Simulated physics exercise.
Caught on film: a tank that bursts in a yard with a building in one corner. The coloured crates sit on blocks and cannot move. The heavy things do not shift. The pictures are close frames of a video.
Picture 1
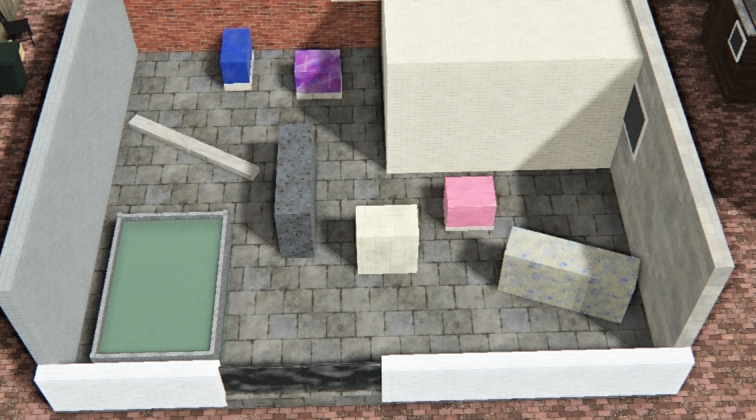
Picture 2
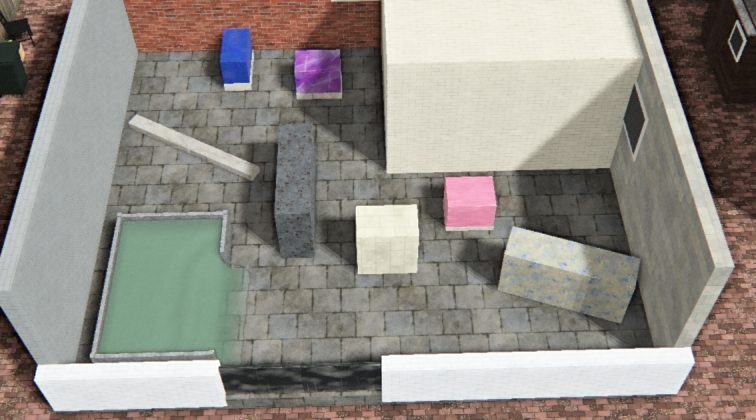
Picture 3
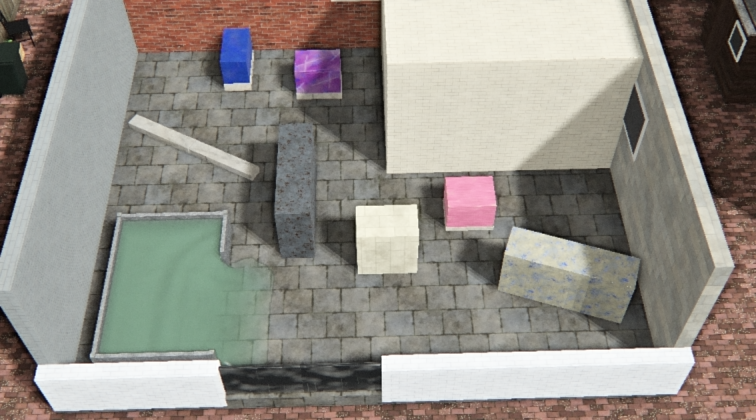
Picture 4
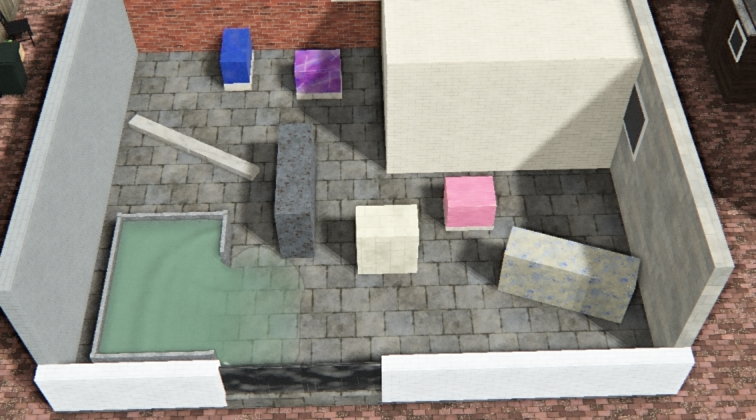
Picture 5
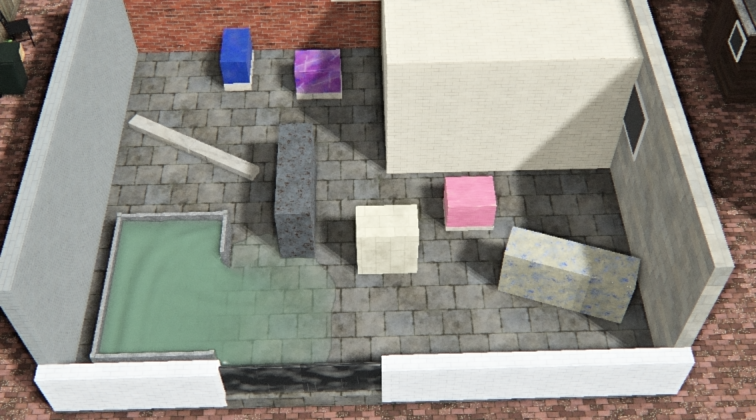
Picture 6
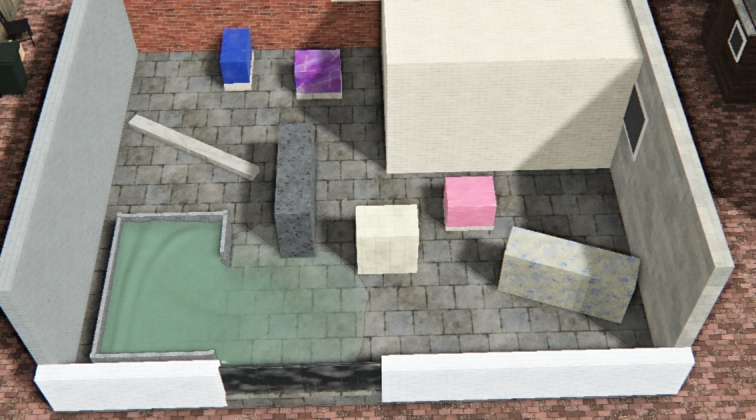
Green water pouring from a broken-sided tank in a walled yard, spreading right across grey paving below a dark upright block.
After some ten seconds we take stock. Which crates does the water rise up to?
In the end: The pink crate gets wet; the blue crate stays dry; the purple crate stays dry.
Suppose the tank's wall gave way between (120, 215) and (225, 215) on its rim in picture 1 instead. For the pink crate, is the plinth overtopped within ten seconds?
Pink crate stays dry.
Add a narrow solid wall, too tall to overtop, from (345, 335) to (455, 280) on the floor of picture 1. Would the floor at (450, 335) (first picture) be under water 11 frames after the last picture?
There: Covered.
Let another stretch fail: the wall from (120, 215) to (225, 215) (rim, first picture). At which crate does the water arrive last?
Last comes the pink one.
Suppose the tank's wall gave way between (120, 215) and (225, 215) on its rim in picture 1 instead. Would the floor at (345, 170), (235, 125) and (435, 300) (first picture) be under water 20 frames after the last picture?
In turn: Not flooded, flooded, clear.
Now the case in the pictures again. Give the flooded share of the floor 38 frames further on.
About 60 per cent.
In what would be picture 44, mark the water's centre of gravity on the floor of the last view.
Around (420, 284).
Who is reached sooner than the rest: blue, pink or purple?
The pink crate.
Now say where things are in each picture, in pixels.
The first frame shows still water in the water tank at (164, 283).
In the second frame, the front is at (240, 269), out from the gap at (219, 313).
In the third frame, the front is at a hidden place, out from the gap at (219, 315).
In the fourth frame, the front is at (277, 259), out from the gap at (219, 315).
In the fifth frame, water pours out at (219, 315) and has run to (328, 286).
In the sixth frame, the front is at (362, 298), out from the gap at (219, 315).
A moment on, water covers 20 % of the floor; the pink crate not reached, the blue crate not reached, the purple crate not reached.
Next, water covers 30 % of the floor; the pink crate not reached, the blue crate not reached, the purple crate not reached.
Then, water covers 40 % of the floor; the pink crate water round its plinth, the blue crate not reached, the purple crate not reached.
Later, water covers 60 % of the floor; the pink crate water round its plinth, the blue crate water round its plinth, the purple crate water round its plinth.
In the end, water covers 75 % of the floor; the pink crate was topped, the blue crate stayed above the water, the purple crate stayed above the water.
